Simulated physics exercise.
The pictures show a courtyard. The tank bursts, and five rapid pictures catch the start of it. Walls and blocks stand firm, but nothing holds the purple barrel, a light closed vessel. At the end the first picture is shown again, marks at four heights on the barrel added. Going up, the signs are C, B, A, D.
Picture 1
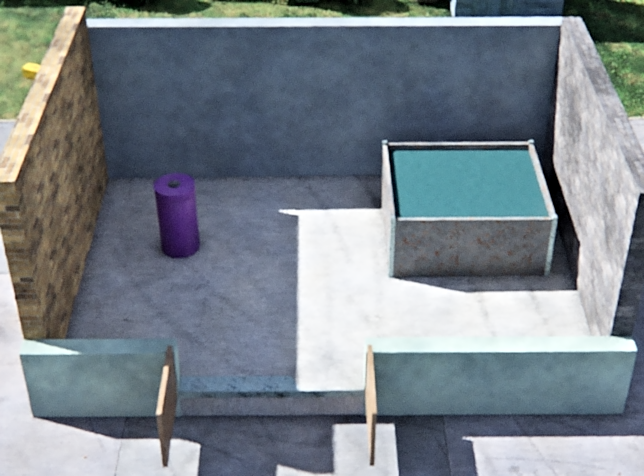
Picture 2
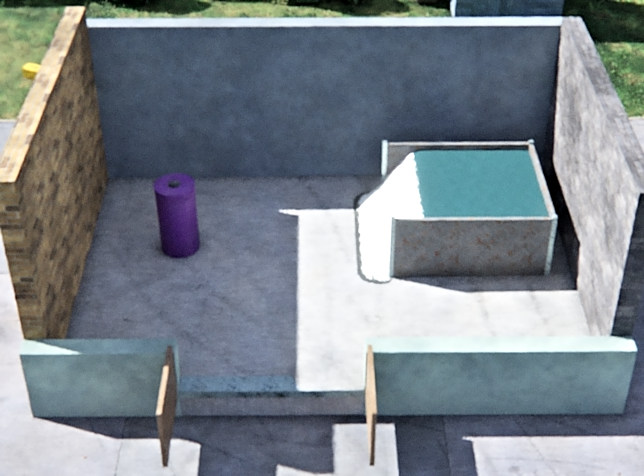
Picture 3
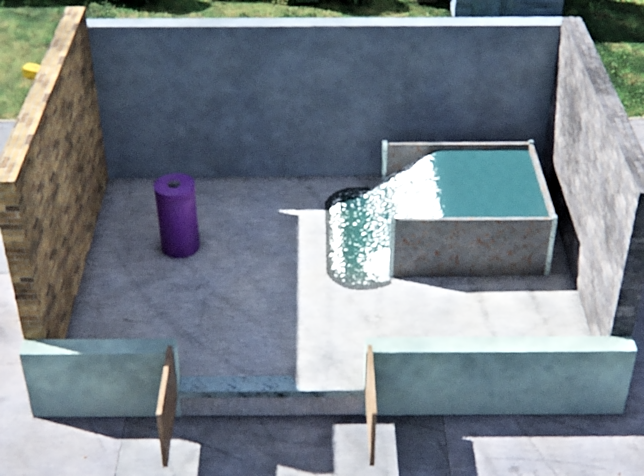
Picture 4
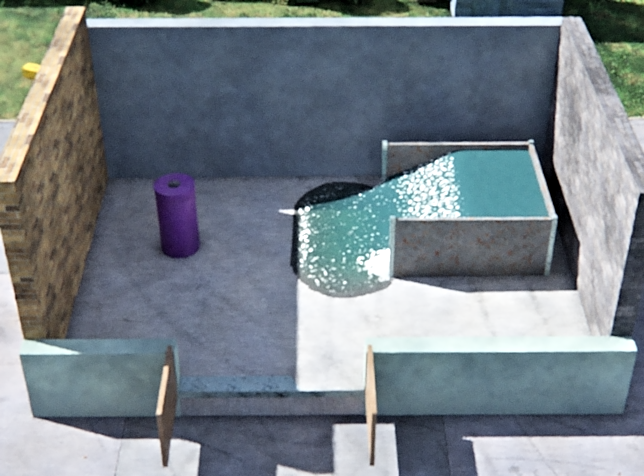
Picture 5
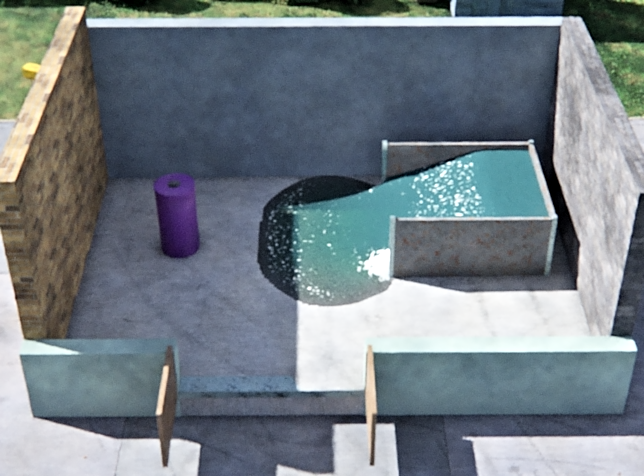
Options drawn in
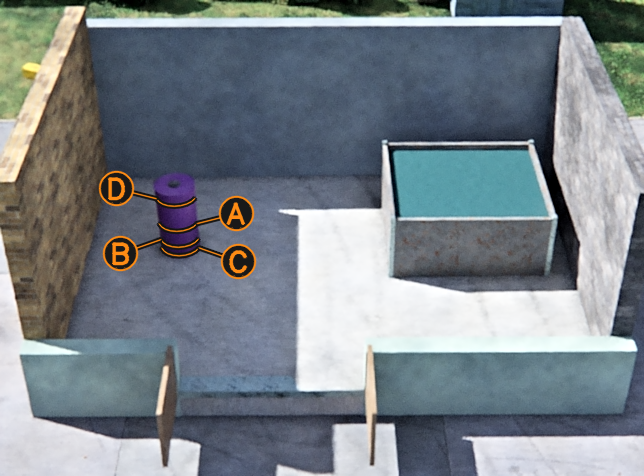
A walled courtyard with a grey paved floor is seen from above at a fixed, slanting view, with an open gate in the low, pale front wall. A purple barrel stands upright on the left, and a grey-sided tank full of teal water sits on the right. The tank's left side opens and water pours out leftward, foaming white and spreading across the floor in a widening rounded pool, while the barrel stays still.
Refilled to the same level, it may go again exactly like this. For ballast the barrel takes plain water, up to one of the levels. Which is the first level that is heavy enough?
That is level D.
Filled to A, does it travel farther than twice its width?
No, less.
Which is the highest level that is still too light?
A.
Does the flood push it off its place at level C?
Yes, that goes wrong.
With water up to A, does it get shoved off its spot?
Yes.
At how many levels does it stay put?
One of the four.
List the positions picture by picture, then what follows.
Lid of the purple barrel at (175, 184); tank full, its middle at (465, 184); open gate at (271, 341).
Water covers 3 % of the ground and is seen nearest the barrel at (363, 240).
Water covers 7 % of the ground and is seen nearest the barrel at (333, 240).
Water covers 12 % of the ground and is seen nearest the barrel at (303, 240).
Lid of the purple barrel at (175, 184); water covers 17 % of the ground and is seen nearest the barrel at (268, 241).
On the marked copy, A at (176, 231); B at (178, 247); C at (179, 255); D at (174, 206); from the bottom up C, B, A, D.
With A, it is pushed about its own width away.
With B, it is pushed about 5 times its own width away.
With C, it is pushed about 4 times its own width away.
With D, it does not move.
